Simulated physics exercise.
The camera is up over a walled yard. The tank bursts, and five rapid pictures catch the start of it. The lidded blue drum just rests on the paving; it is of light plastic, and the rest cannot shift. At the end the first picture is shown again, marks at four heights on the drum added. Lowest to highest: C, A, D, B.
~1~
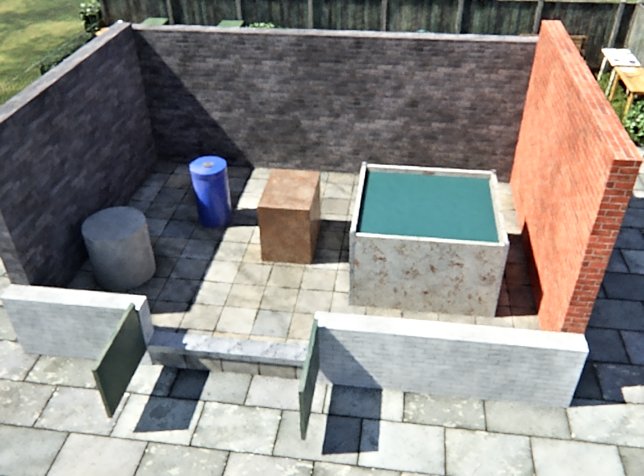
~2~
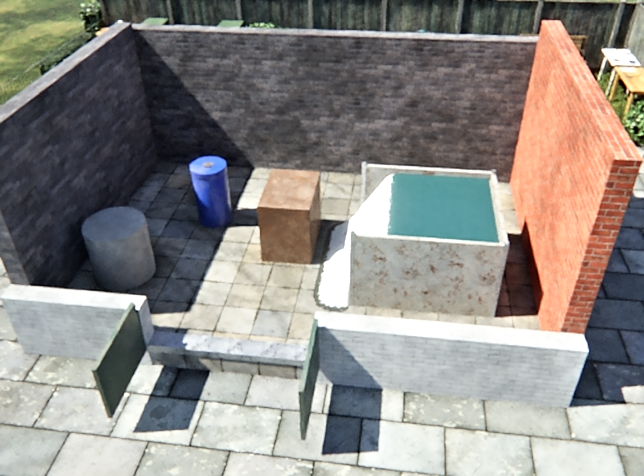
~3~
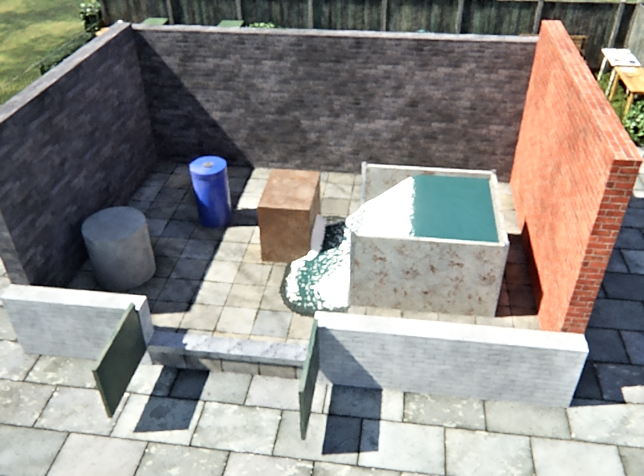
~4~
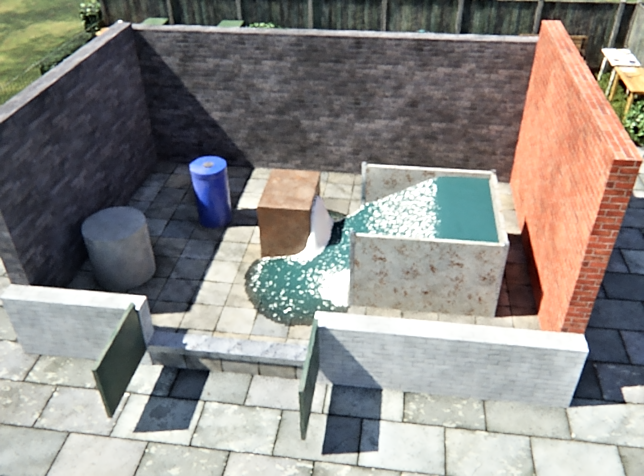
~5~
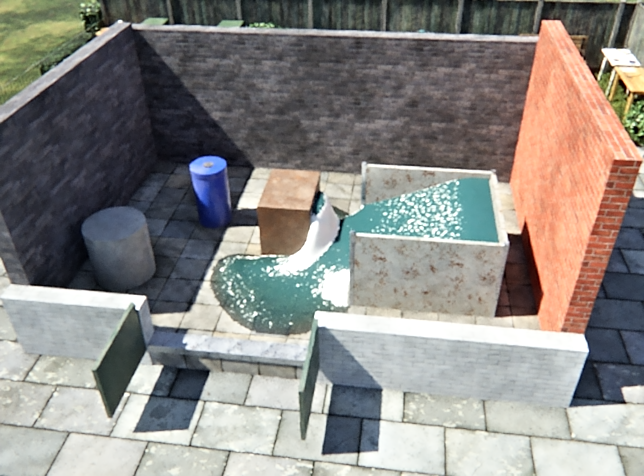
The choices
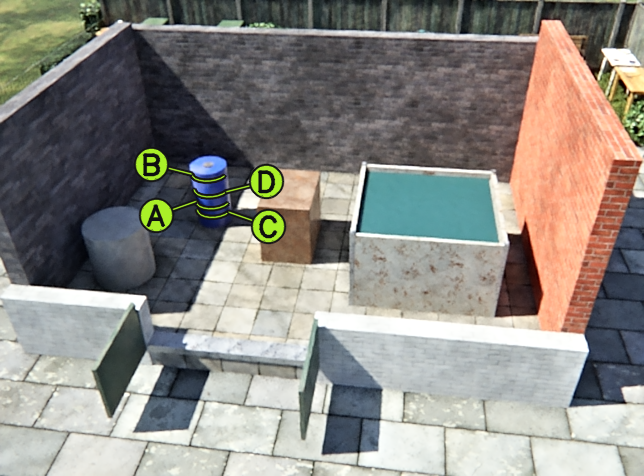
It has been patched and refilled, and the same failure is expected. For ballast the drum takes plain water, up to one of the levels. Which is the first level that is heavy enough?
Choose C.
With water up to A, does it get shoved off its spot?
No, that is safe.
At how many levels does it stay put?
All of them.
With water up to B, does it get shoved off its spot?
No.
On the marked copy, A at (208, 208); B at (204, 181); C at (209, 217); D at (206, 196); from the bottom up C, A, D, B.
With A, it does not move.
With B, it does not move.
With C, it shifts by a finger or two and stays.
With D, it does not move.
